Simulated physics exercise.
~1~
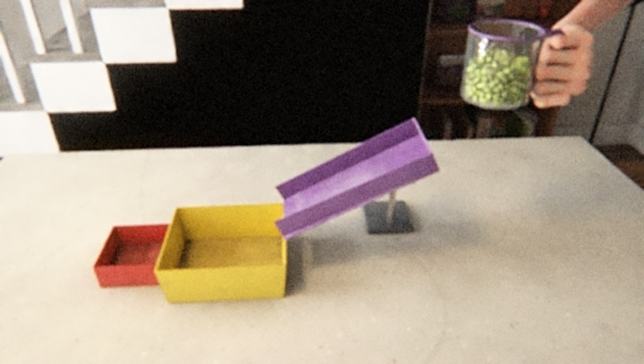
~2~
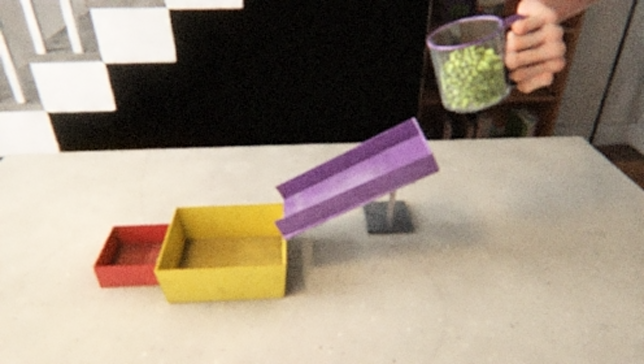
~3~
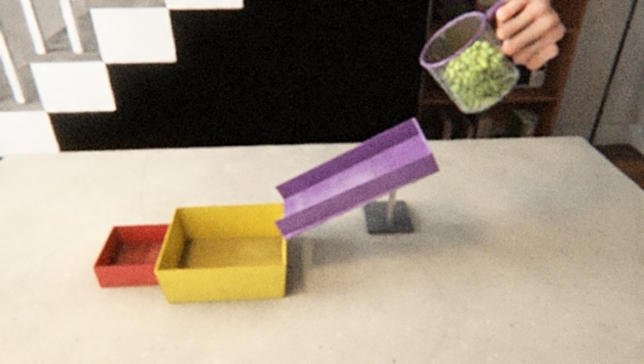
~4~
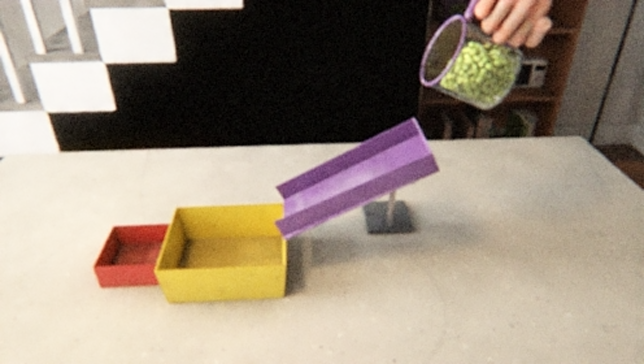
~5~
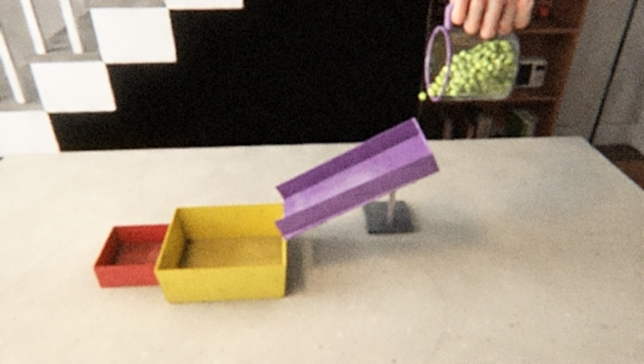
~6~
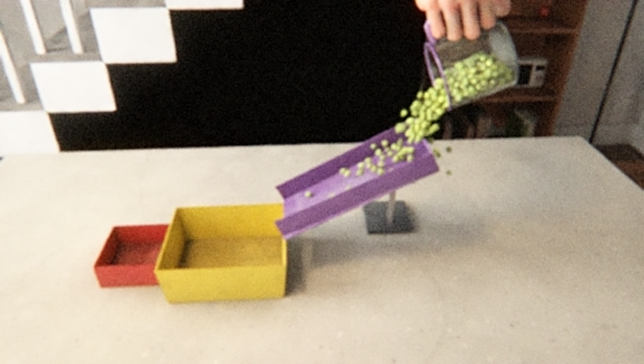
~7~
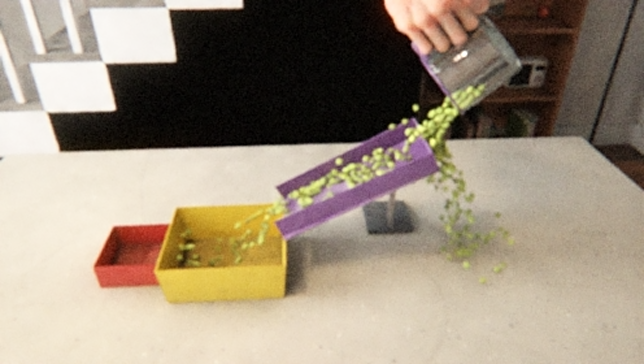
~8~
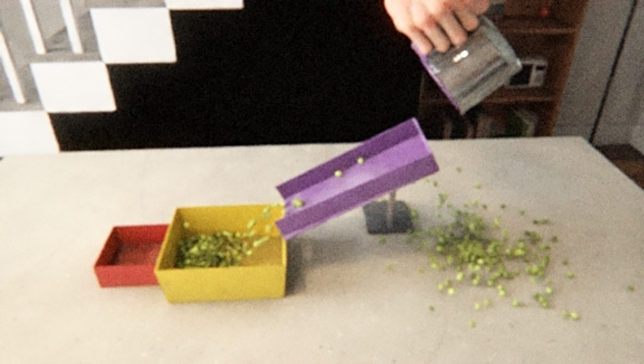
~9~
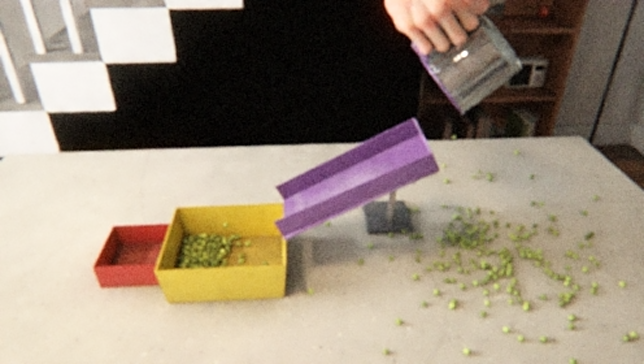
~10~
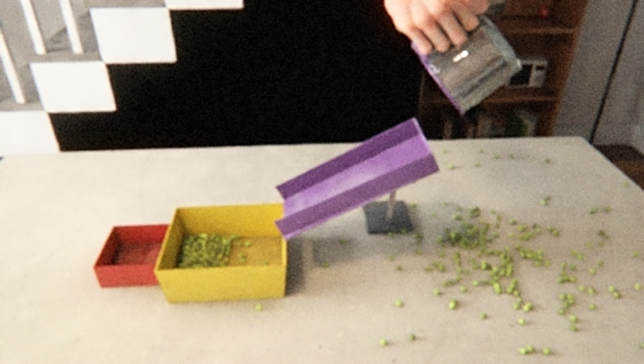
Green peas pouring from a hand-tilted clear cup onto a purple chute, some sliding into the yellow tin, others scattering across the table.
